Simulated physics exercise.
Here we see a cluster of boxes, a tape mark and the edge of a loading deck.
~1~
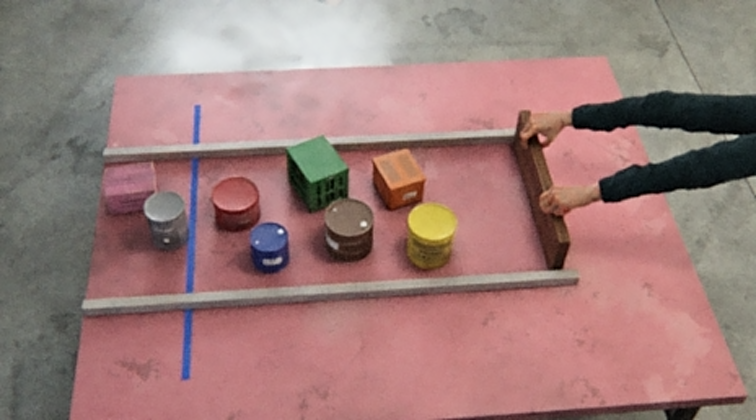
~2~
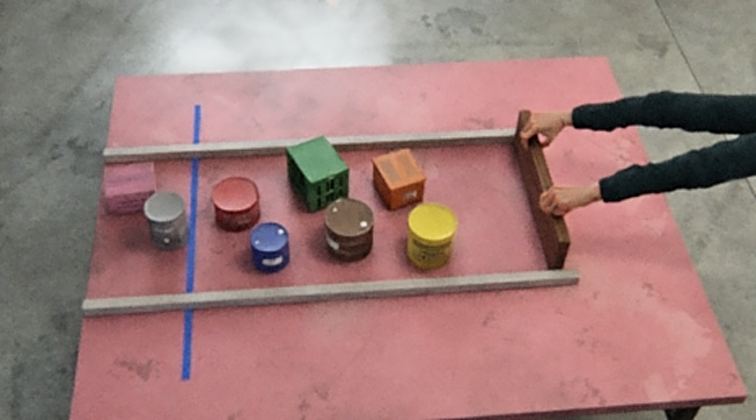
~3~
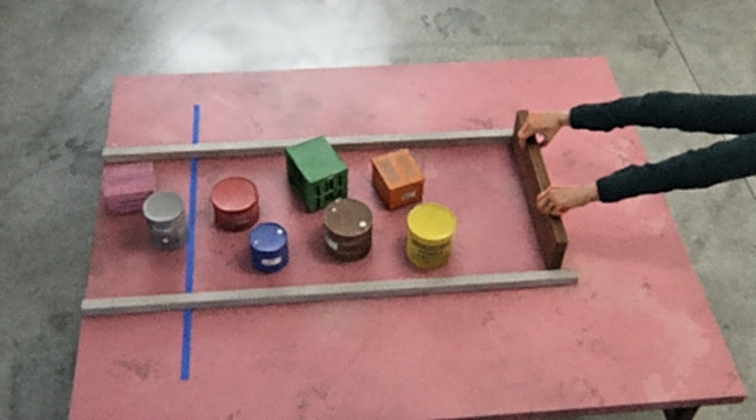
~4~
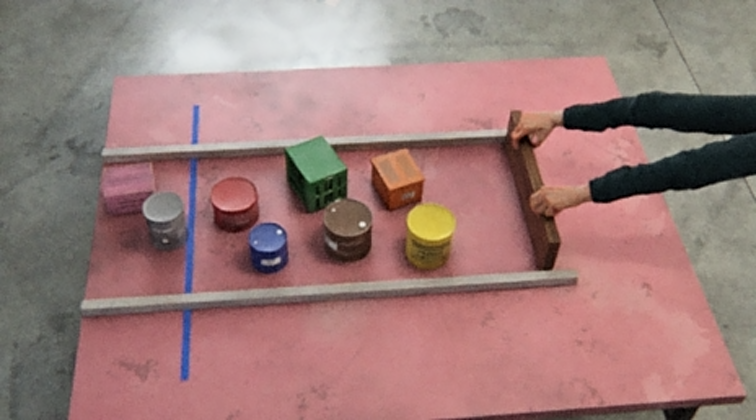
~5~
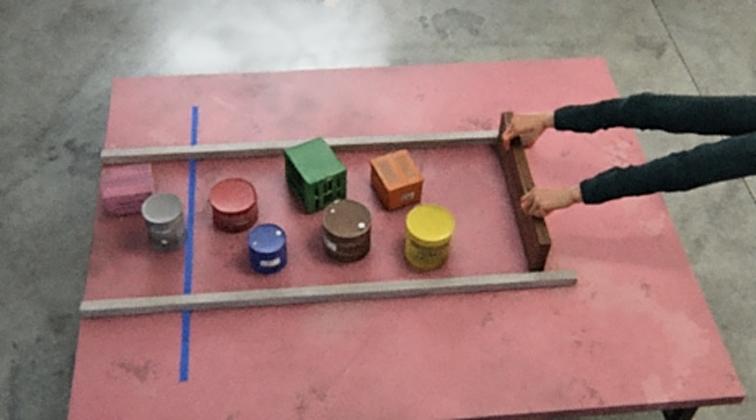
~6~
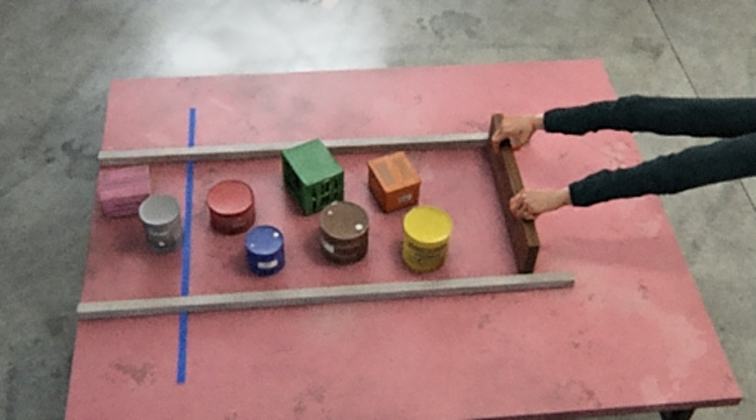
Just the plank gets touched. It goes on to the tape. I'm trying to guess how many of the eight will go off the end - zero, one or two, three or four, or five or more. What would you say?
In the end, the drop-off count sits at one or a two.
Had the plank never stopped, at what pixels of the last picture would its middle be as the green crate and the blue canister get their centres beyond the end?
Approx. (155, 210) / approx. (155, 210) for the other.
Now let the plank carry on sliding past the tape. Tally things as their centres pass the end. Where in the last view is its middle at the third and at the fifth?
At (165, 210) for the third, at (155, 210) for the fifth.
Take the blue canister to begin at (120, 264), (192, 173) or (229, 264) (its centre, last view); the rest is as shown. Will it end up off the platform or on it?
First it remains, next it tips off, and last it remains.
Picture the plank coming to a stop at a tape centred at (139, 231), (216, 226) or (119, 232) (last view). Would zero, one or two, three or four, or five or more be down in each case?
Well, it comes out as 5 or more, not one and 5 or more, in that order.
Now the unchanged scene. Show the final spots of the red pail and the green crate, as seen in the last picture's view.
Listed in order, first is (115, 221) and the other is (126, 178).
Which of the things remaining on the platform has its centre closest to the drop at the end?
Grey pail.
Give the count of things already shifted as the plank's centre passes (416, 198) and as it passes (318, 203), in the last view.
At the first point the count is 2, at the second it's 6.
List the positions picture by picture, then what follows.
The first frame shows pink box (132, 188); grey pail (168, 222); red pail (237, 204); plank (539, 189); tape (192, 225).
The second frame shows grey pail (168, 222); blue canister (270, 248).
The third frame shows red pail (236, 204); plank (537, 189).
The fourth frame shows pink box (131, 189); yellow pail (430, 237).
The fifth frame shows grey pail (166, 223); green crate (315, 175).
The sixth frame shows pink box (127, 192); grey pail (163, 225); red pail (232, 208); plank (511, 192); tape (187, 228).
Soon after, none off yet; pink box at rest near (127, 192); grey pail at rest near (163, 225); red pail at rest near (232, 208).
Then, none off yet; pink box at rest near (127, 192); grey pail moved a little near (156, 228); red pail moved about its own width near (195, 214).
By the end, the number that fall off is one or two; fallen, pink box.
